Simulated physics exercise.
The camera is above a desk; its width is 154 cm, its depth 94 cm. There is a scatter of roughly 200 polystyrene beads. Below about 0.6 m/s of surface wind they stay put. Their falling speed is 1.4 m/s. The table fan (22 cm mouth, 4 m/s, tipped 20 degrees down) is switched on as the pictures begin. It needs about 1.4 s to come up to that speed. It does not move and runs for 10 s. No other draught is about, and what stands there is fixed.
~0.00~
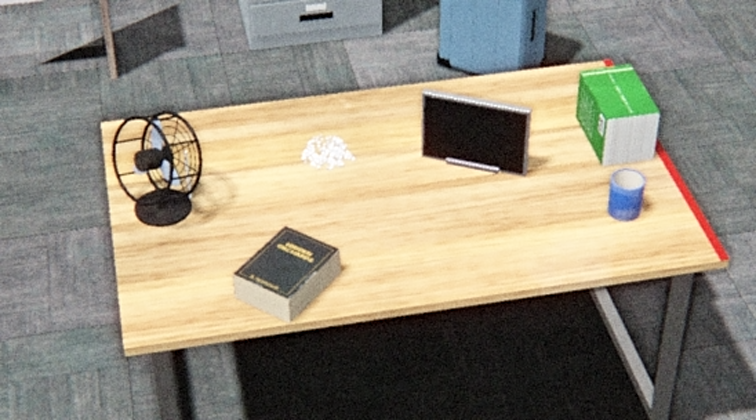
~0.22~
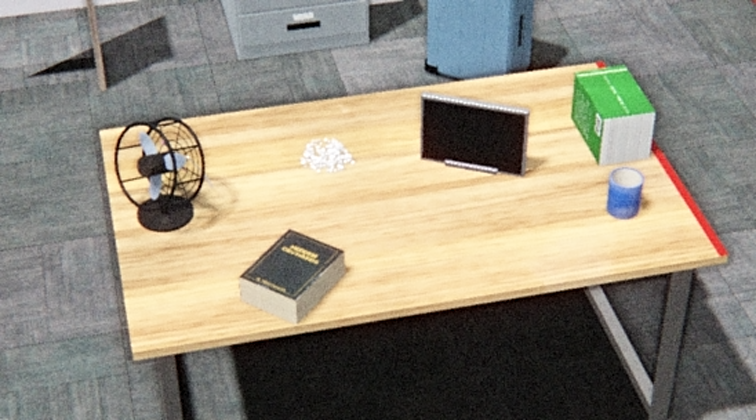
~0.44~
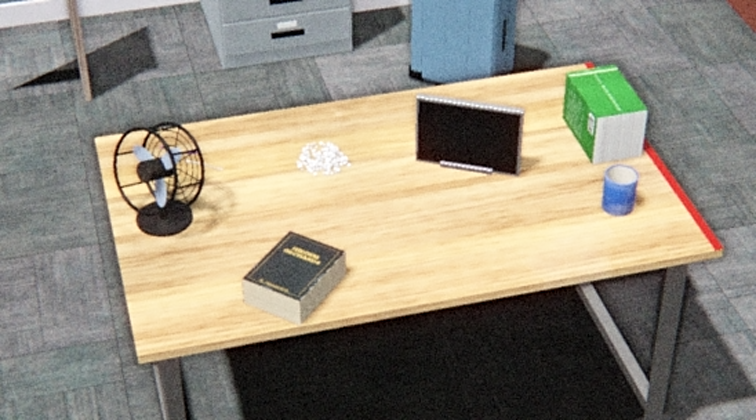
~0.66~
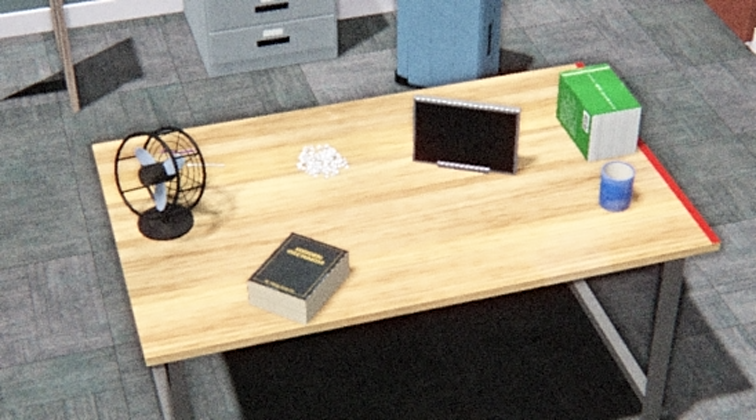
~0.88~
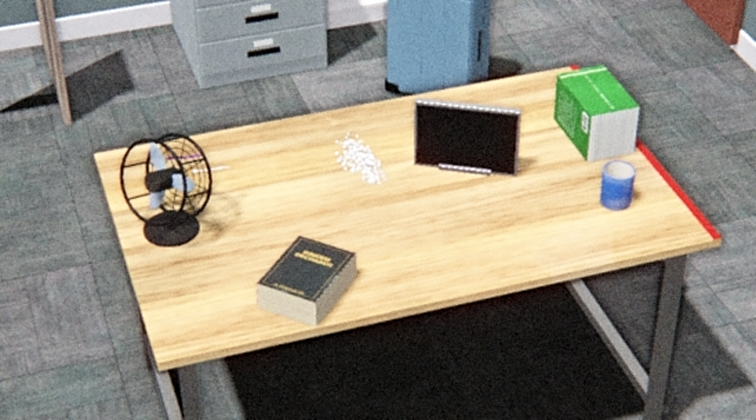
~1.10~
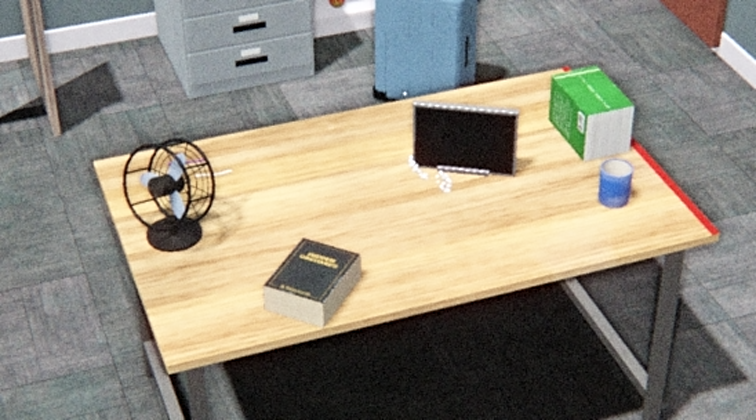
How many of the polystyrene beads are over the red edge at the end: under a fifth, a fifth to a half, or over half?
The share over the red edge is more than half.
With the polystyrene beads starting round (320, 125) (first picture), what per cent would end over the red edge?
It would be near 3 %.
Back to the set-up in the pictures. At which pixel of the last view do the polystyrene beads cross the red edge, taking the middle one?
Near (661, 169).
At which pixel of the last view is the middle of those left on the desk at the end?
Around (591, 173).
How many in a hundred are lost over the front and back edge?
Roughly 0 % front, 10 % back.
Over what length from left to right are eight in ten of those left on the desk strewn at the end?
About 20 cm.
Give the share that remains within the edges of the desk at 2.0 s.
About 70 %.
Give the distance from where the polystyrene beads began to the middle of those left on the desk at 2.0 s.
Roughly 65 cm.
After 2.0 s, 71 % are on the move or not yet settled, 22 % are over the red edge; the middle of those still in play is near (531, 140).
After 3.2 s, 59 % are on the move or not yet settled, 34 % are over the red edge; the middle of those still in play is near (579, 162).
After 5.5 s, 44 % are on the move or not yet settled, 51 % are over the red edge; the middle of those still in play is near (600, 176).
After 10.0 s, at the end, 66 % are over the red edge; the middle of those still in play is near (591, 173).
